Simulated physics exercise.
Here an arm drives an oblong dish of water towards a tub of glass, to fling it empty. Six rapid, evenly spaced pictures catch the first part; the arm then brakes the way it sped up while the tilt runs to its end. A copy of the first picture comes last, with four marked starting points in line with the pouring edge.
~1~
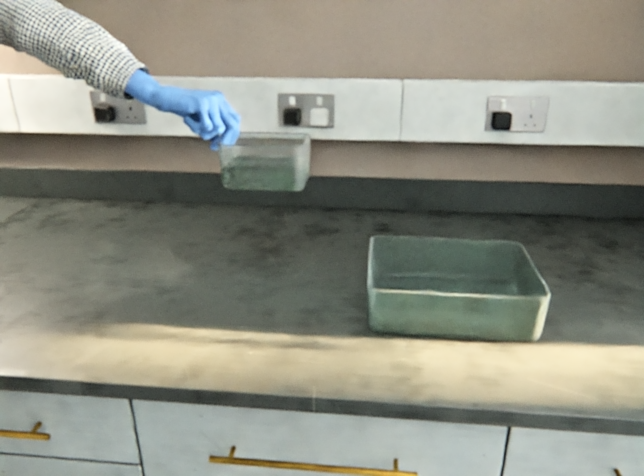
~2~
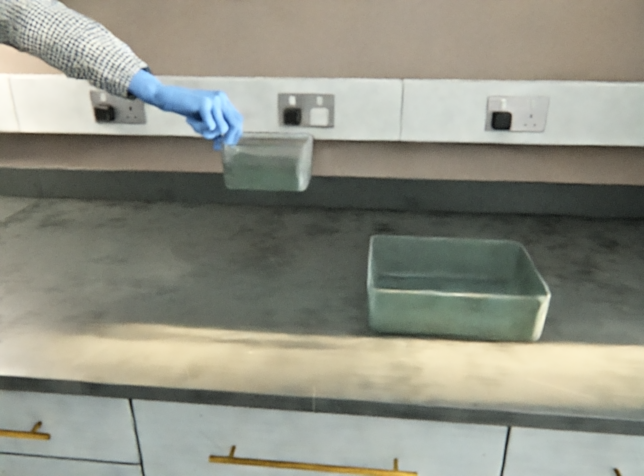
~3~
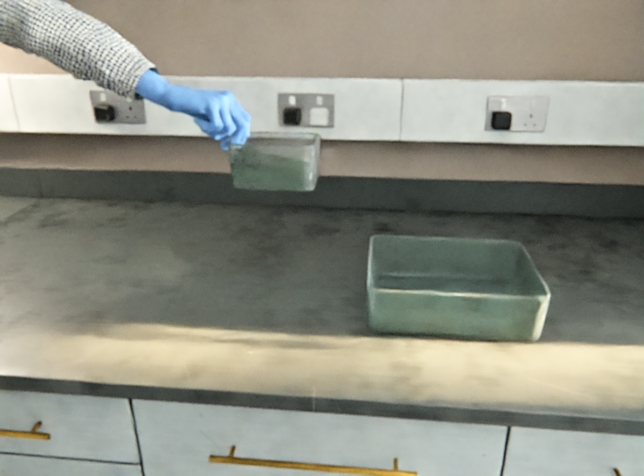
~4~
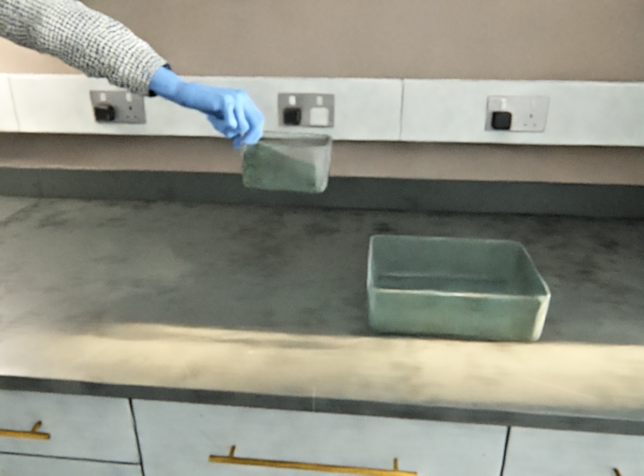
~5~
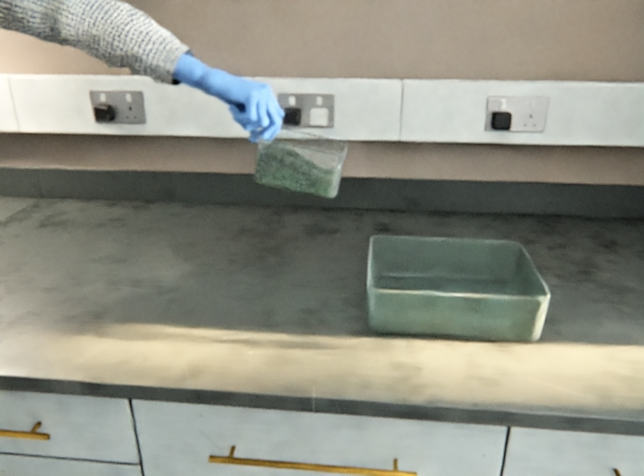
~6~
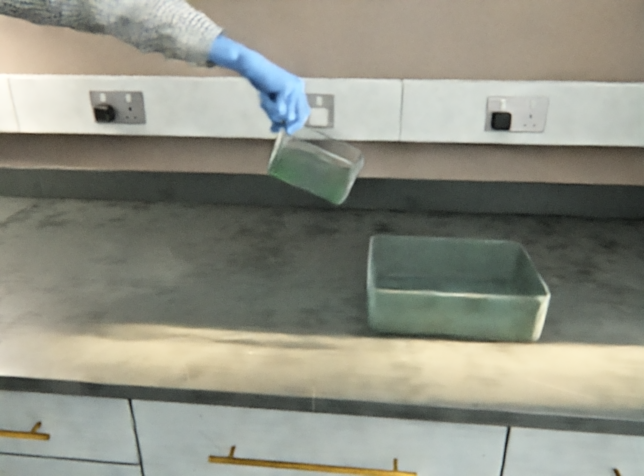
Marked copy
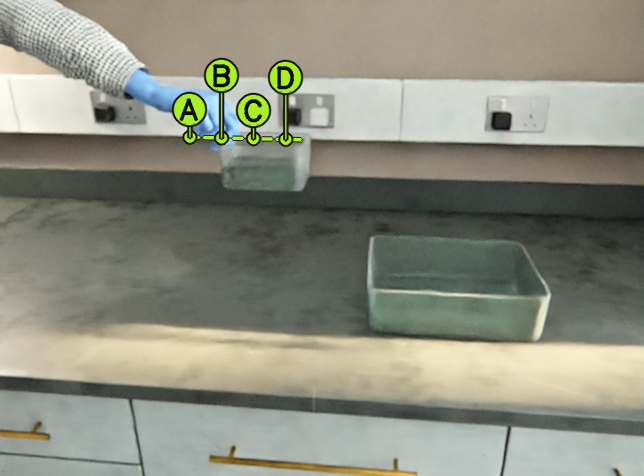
The clip shows a blue-gloved hand holding a small clear container of greenish contents above a grey counter with a larger glass tub on it. The arm moves the container rightward, slowly at first, then tilts its right side downward.
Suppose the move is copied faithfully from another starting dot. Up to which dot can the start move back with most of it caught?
Take C.
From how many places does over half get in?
Two.
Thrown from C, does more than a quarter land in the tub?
Yes, it does.
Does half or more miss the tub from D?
No.
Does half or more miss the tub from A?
Yes, it does.
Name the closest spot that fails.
The answer is B.
On the marked copy, A at (189, 137); B at (221, 137); C at (253, 138); D at (285, 139).
With A, about 0 % lands in the tub, 99 % falls short.
With B, about 33 % lands in the tub, 62 % falls short and 6 % goes beside or beyond.
With C, about 64 % lands in the tub, 29 % falls short and 7 % goes beside or beyond.
With D, about 78 % lands in the tub, 11 % falls short and 11 % goes beside or beyond.
